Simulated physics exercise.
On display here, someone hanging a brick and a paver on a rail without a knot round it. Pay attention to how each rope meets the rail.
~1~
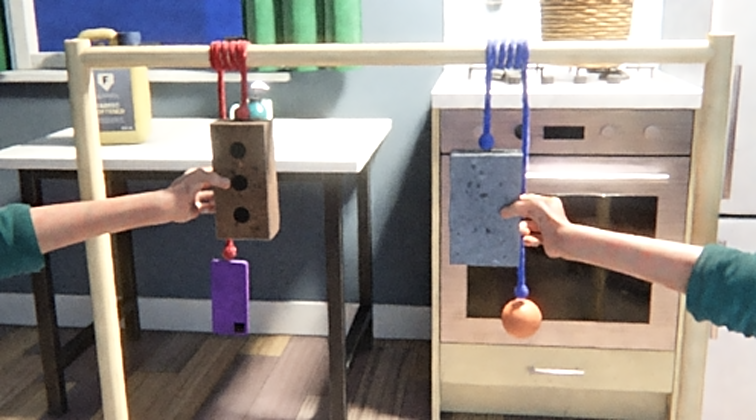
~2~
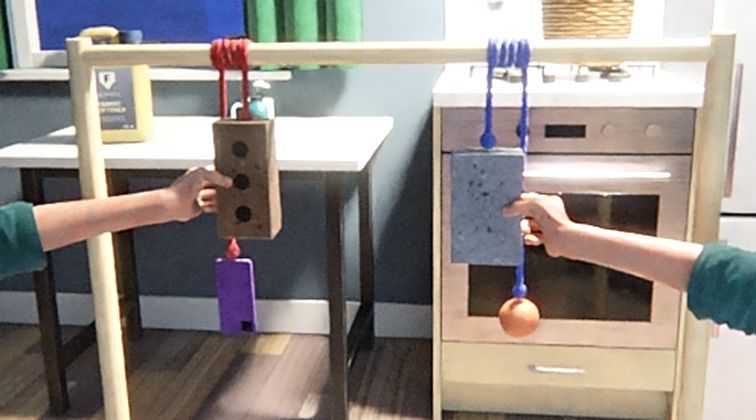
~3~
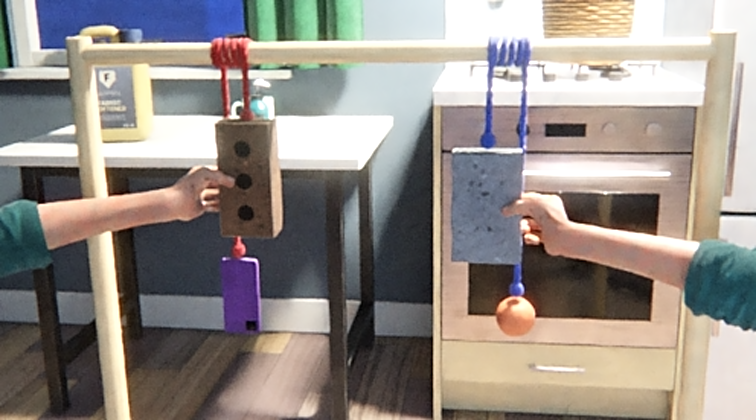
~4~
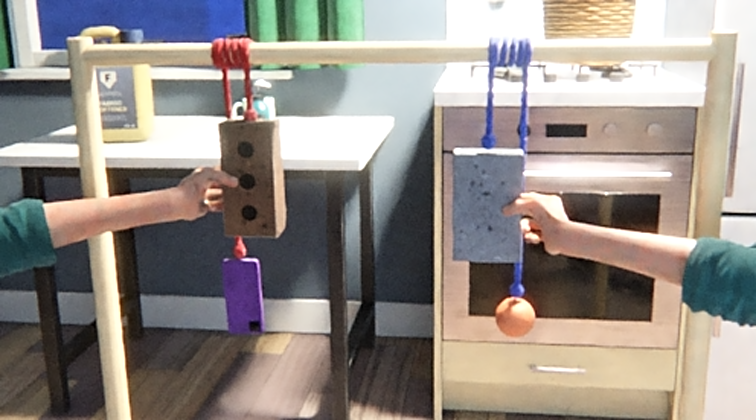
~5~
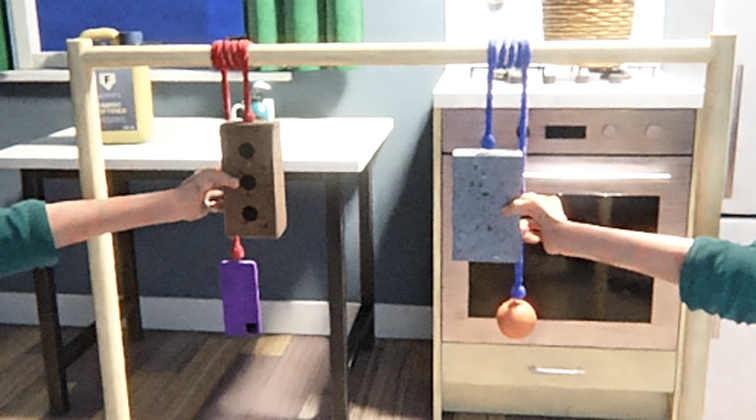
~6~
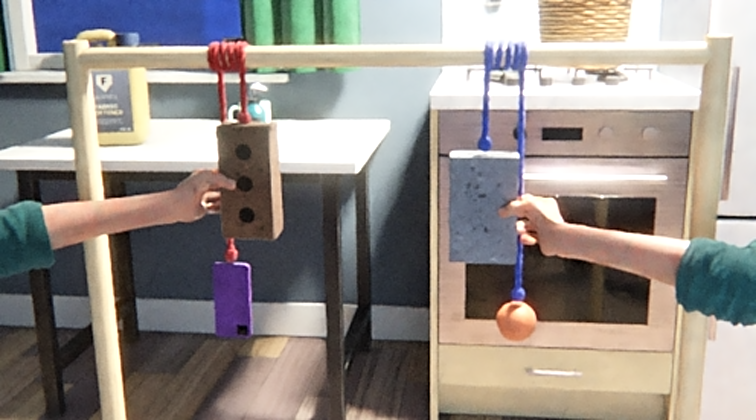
Two hands barely moved as they held a brick and a speckled gray block on ropes wound several times round a wooden rail, while the purple phone and orange hanging below shifted only slightly.
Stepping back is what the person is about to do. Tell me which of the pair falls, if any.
The brick stays where it is, the paver stays where it is.
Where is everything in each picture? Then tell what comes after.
The first frame shows brick (245, 179); paver (485, 207); left phone (230, 298); right orange (521, 319).
The second frame shows brick (247, 178); paver (487, 206).
The third frame shows brick (249, 178); paver (487, 206).
The fourth frame shows brick (253, 177); paver (488, 206).
The fifth frame shows brick (253, 179); paver (487, 206).
The sixth frame shows brick (250, 180); paver (484, 208); left rope wound several times round the rail; right rope wound several times round the rail.
Then, 0.26 s on from there, brick off the floor near (249, 183); paver off the floor near (485, 204).
Then, 0.58 s on from there, brick off the floor near (245, 184); paver off the floor near (487, 204).
In the end, brick off the floor near (245, 181); paver off the floor near (487, 205). The brick keeps its height and the paver stays hanging.
